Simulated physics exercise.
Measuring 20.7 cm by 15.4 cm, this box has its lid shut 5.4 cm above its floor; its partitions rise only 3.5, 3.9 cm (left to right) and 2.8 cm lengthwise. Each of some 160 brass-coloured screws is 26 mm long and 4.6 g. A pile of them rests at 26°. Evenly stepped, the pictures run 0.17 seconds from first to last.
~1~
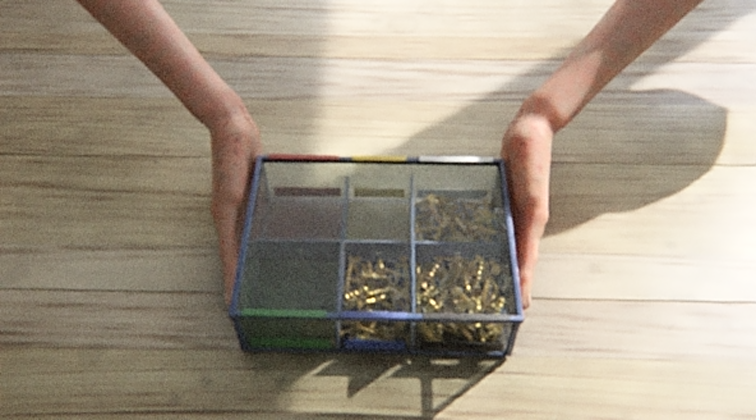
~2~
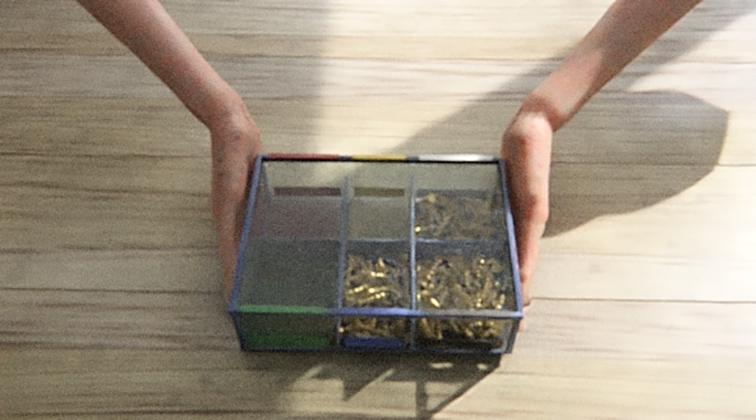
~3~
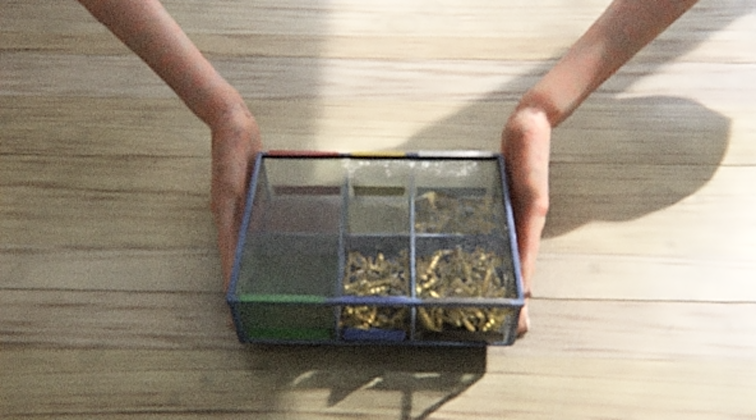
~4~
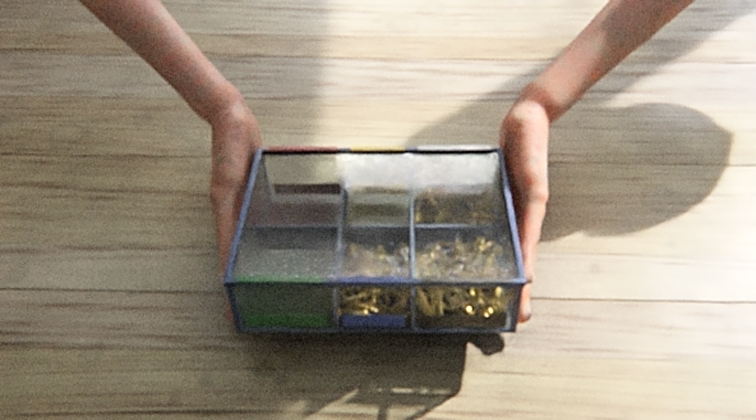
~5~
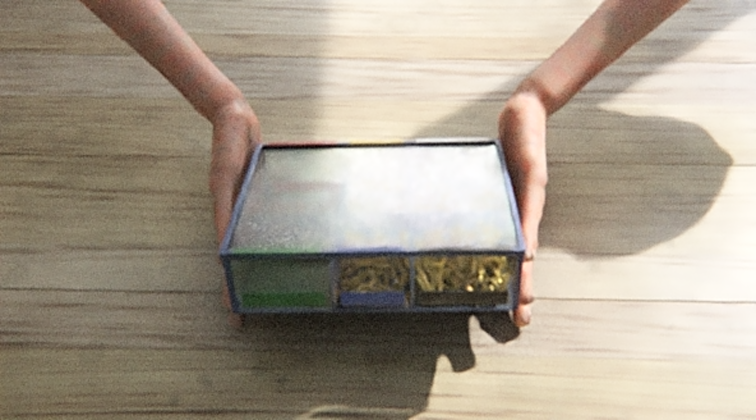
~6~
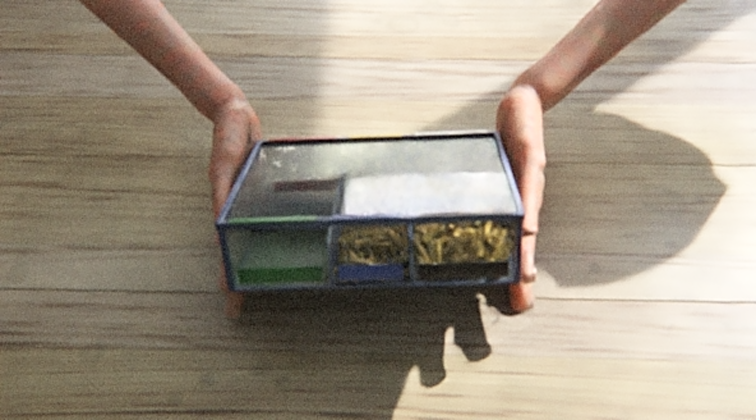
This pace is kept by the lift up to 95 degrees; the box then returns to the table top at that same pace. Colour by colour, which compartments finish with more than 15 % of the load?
Red compartment: No, blue compartment: No, green compartment: No, yellow compartment: Yes, white compartment: Yes, black compartment: No.
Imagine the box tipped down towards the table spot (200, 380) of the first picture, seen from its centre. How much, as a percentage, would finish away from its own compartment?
Estimate: Some 15 per cent.
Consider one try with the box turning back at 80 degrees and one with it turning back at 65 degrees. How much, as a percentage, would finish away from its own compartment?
50 and 30 %.
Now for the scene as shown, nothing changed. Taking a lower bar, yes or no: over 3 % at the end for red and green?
With red that holds, while with green that fails.
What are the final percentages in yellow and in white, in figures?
The yellow compartment ends with 25 per cent, the white one with 60 per cent.
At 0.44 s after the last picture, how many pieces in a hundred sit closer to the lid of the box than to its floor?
Share: Approx. 70 %.
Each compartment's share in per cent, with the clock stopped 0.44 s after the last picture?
Red = 0, blue = 15, green = 0, yellow = 15, white = 40, black = 30 (per cent).
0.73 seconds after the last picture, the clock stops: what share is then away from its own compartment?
About 65 %.
Then, 0.44 s after the last picture, tilt 94 degrees; blue 15 %, yellow 15 %, white 40 %, black 30 %.
Then, 0.73 s after the last picture, tilt 38 degrees; red 10 %, yellow 25 %, white 60 %, black 10 %.
Then, 1.12 s after the last picture, tilt 0 degrees; red 10 %, yellow 25 %, white 60 %, black 10 %.
In the end, red 10 %, blue 0 %, green 0 %, yellow 25 %, white 60 %, black 10 %.
